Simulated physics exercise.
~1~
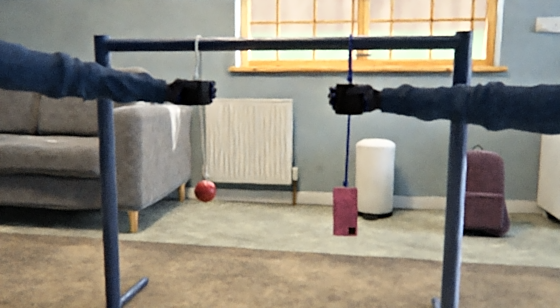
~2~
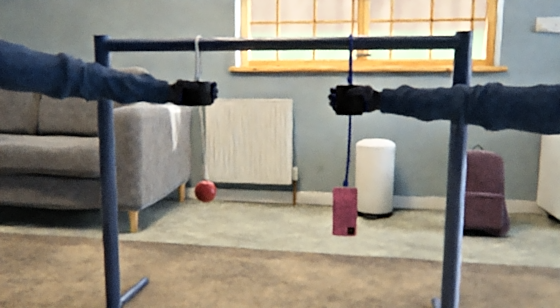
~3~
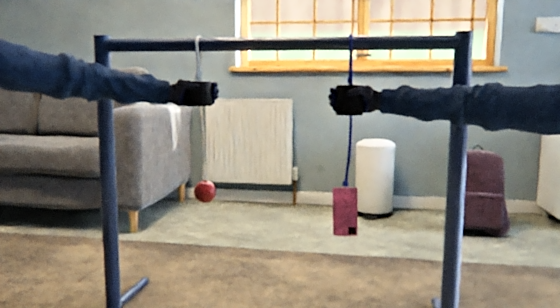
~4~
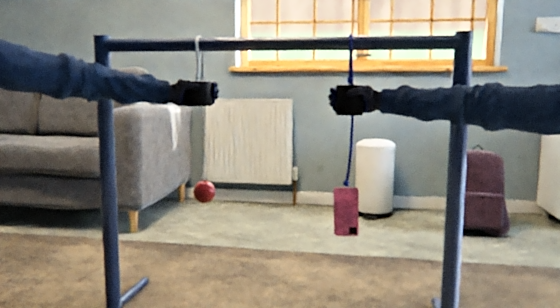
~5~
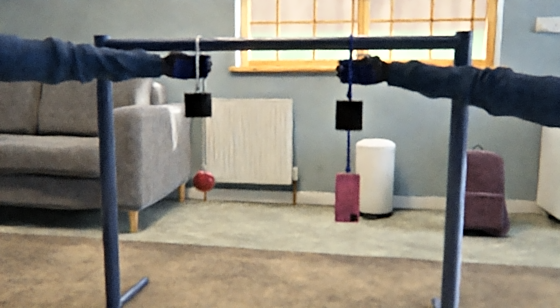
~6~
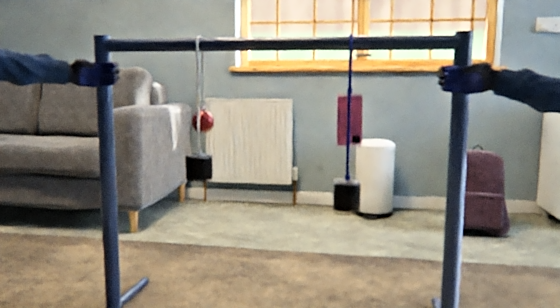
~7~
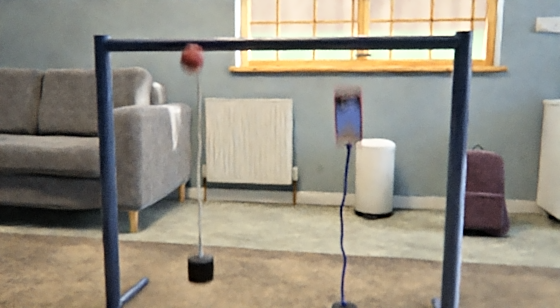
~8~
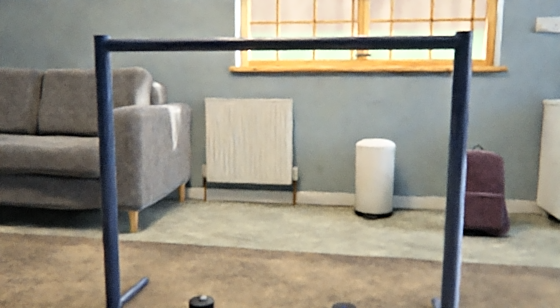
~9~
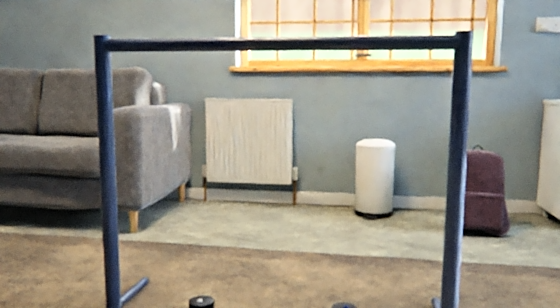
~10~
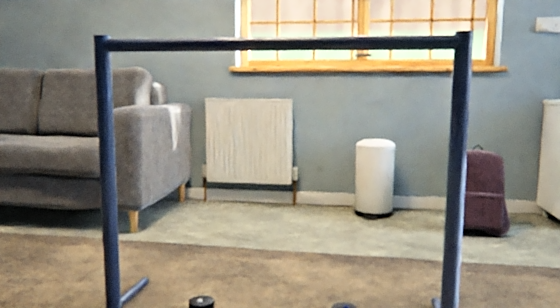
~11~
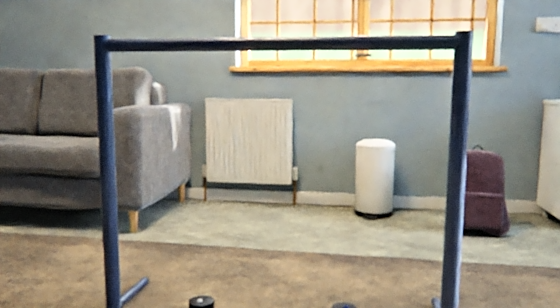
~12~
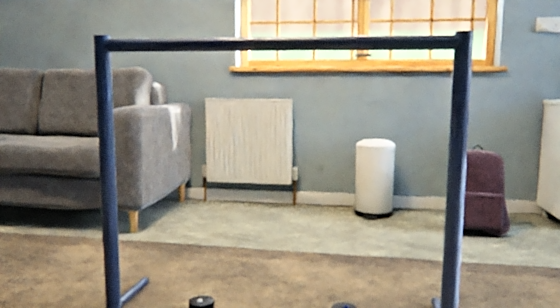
Two gloved hands releasing dark blocks corded over a blue rail, red objects rising as blocks drop to floor, leaving rail bare.
